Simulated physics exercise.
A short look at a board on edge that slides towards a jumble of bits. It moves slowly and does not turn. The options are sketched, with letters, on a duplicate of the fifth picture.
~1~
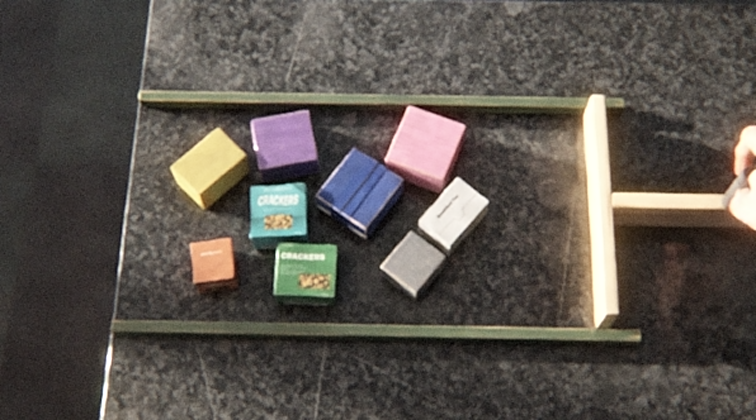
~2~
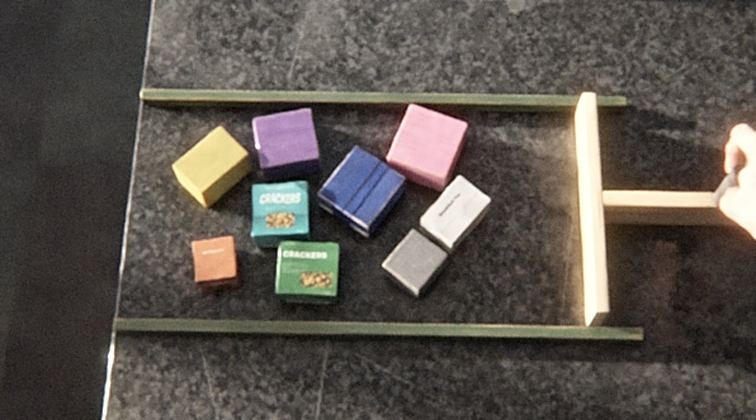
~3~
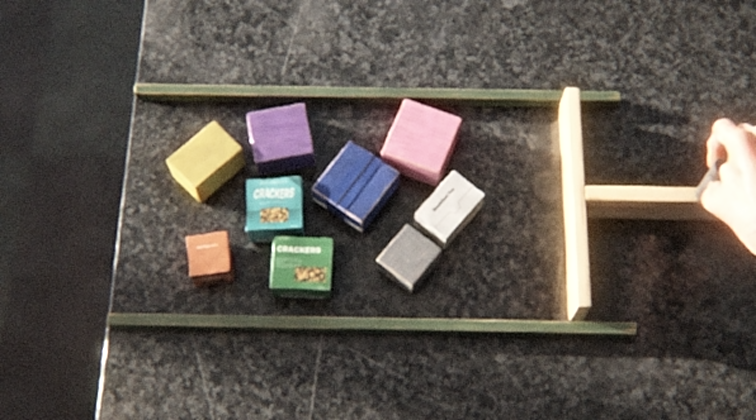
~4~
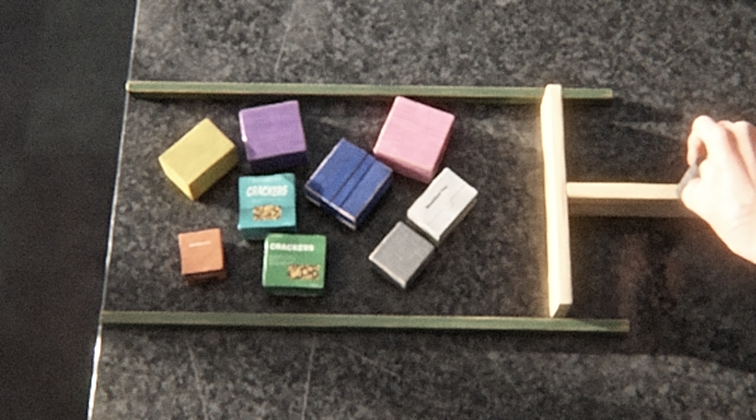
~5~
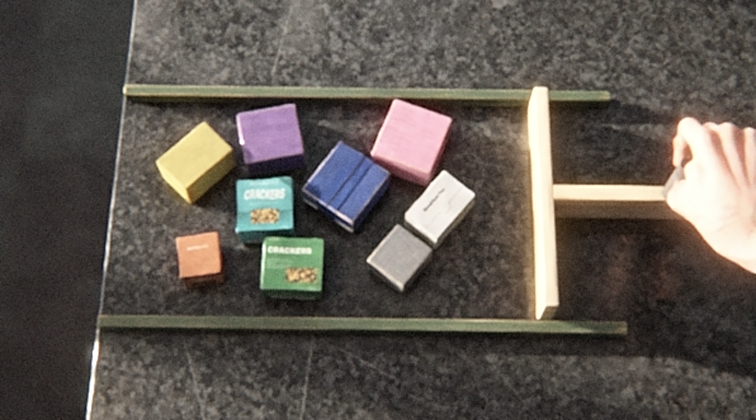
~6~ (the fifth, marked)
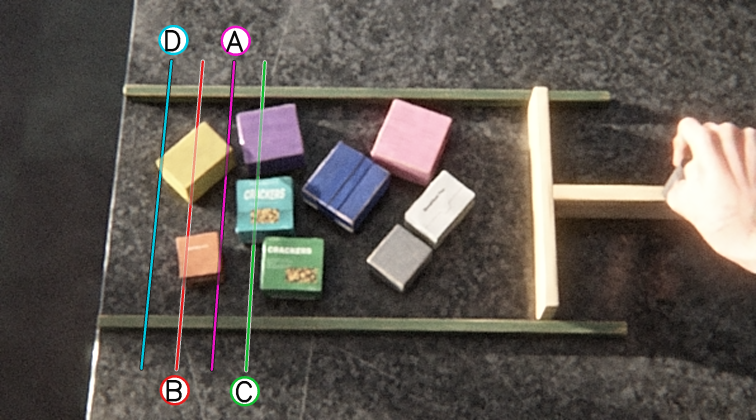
Hand sliding an upright wooden board slowly left between two green rails, with a jumble of coloured blocks lying still.
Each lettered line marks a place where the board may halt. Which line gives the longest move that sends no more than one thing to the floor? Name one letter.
No farther than C.
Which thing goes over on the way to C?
It is the yellow block.
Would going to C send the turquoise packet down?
No.
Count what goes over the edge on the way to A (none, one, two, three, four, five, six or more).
In all, three.
On the copy, A at (224, 207); B at (190, 206); C at (256, 207); D at (157, 206).
On C. First, board (441, 191); grey block (389, 271); pink block (389, 142).
Then, board (338, 189); yellow block (170, 159); orange packet (186, 273).
Finally, board (258, 188); yellow block over the edge; turquoise packet (125, 229); one fallen.
By contrast, A drops three; B drops four; D drops six.
